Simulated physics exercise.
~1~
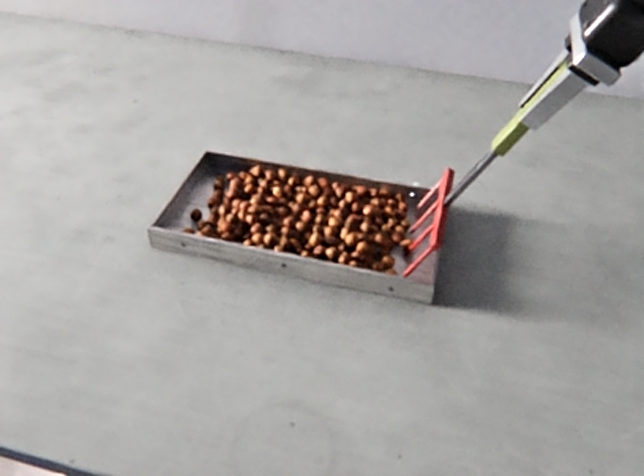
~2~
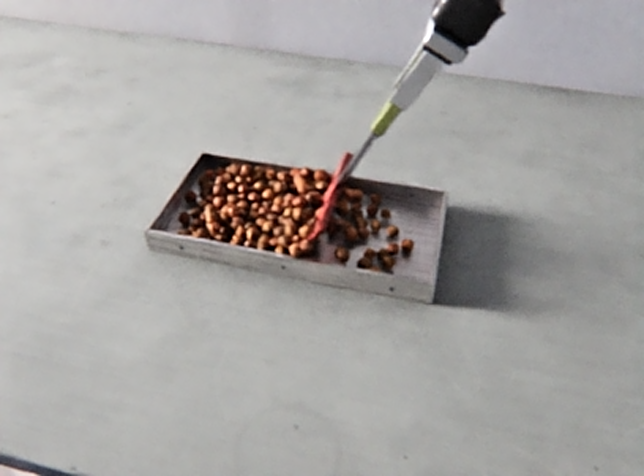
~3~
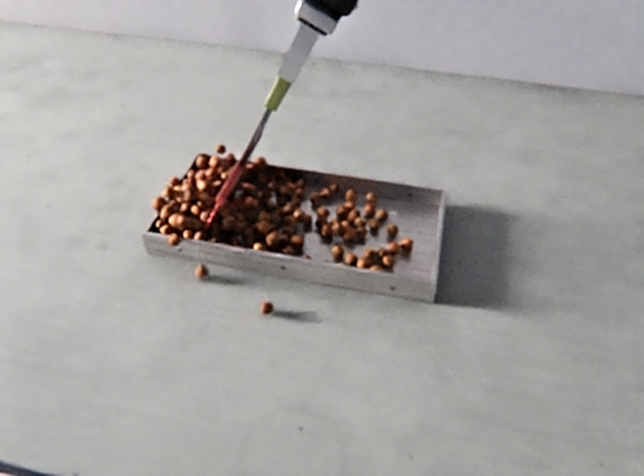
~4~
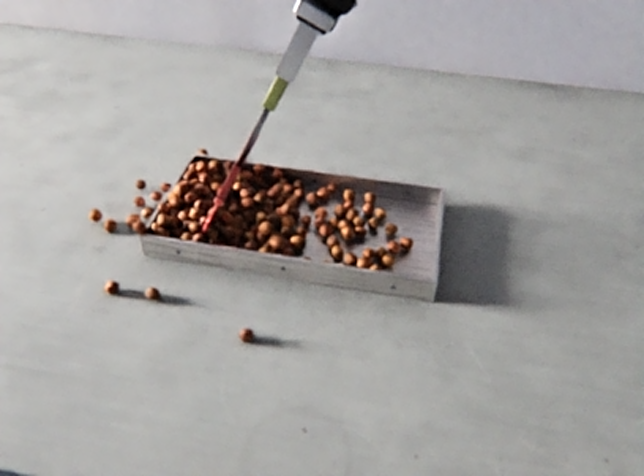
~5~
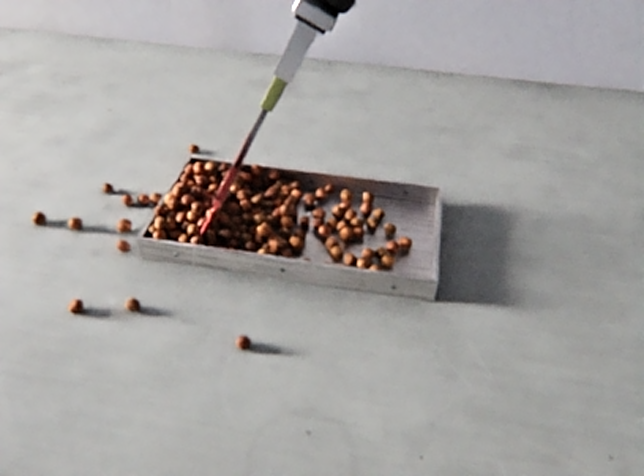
The video shows a gripper dragging a red fork leftward through a shallow tray of hazelnuts, piling them at the left end until some spill over the edges. The fork stops there, and several nuts roll across the grey table while most remain in the tray.
